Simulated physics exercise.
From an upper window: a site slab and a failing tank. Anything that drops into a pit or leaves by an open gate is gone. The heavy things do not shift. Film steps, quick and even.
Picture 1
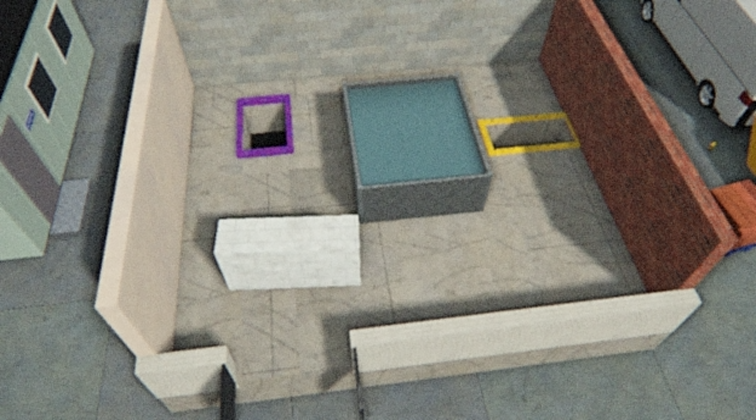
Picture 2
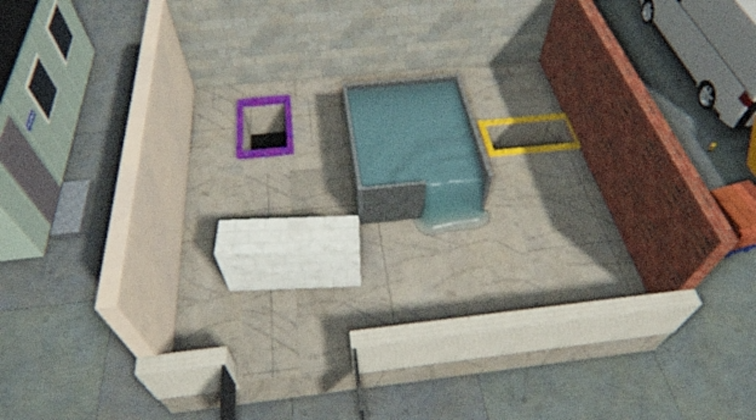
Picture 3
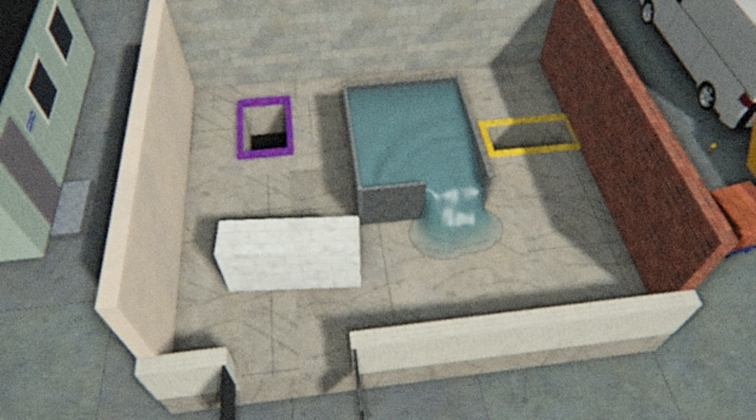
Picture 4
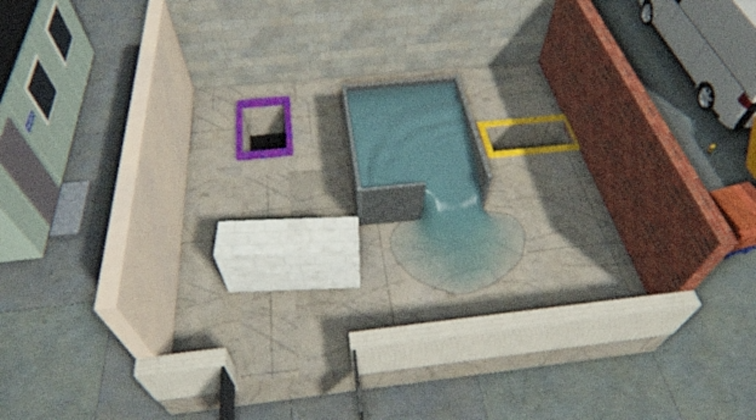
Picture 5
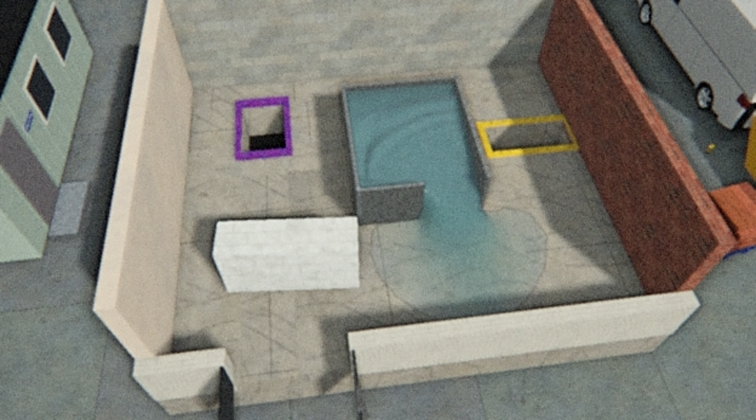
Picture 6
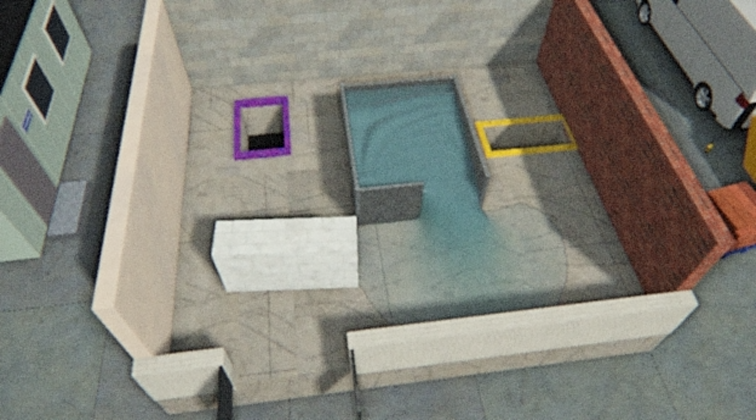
Water pours through a gap at the front right corner of an open grey tank on a walled concrete slab, seen from high above. A white block stands in front of the tank to the left, a purple-edged opening lies left, and a yellow-edged one lies right, near a red brick wall. The water spills forward and fans out thinly across the slab towards the low front wall, while the view stays almost still.
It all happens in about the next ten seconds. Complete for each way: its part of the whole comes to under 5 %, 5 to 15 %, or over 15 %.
The gate's part comes to 5 to 15 %; the purple pit's part comes to under 5 %; the yellow pit's part comes to over 15 %.
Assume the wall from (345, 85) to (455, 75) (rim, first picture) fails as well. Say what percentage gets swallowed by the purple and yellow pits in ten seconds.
Near enough: Purple 12 percent, yellow 30 percent.
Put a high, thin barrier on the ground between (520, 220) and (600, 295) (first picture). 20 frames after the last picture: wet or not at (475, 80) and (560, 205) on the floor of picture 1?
Taking them in the order asked, the first is not reached and the second is inundated.
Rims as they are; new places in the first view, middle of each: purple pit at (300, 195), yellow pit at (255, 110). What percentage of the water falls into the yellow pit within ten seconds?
Yellow: About 8 %.
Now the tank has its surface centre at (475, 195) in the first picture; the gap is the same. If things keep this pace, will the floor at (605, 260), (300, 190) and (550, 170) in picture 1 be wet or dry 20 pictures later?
Location one: Soaked; location two: Bone dry; location three: Soaked.
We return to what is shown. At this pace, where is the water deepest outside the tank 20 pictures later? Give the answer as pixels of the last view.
It will be deepest around (637, 317).
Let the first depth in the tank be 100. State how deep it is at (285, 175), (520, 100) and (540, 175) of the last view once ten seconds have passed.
At the three places, in the order asked: Around 6, 4 and 12 per cent.
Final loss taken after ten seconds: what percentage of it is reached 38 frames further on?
Somewhere around 60 per cent, I'd say.
A moment on, water covers 25 % of the floor; the gate 0 %, the purple pit 0 %, the yellow pit 0 %.
Next, water covers 35 % of the floor; the gate 1 %, the purple pit 0 %, the yellow pit 0 %.
Then, water covers 50 % of the floor; the gate 2 %, the purple pit 0 %, the yellow pit 3 %.
Later, water covers 75 % of the floor; the gate 5 %, the purple pit 0 %, the yellow pit 15 %.
In the end, water covers 95 % of the floor; the gate 10 %, the purple pit 0 %, the yellow pit 24 %.
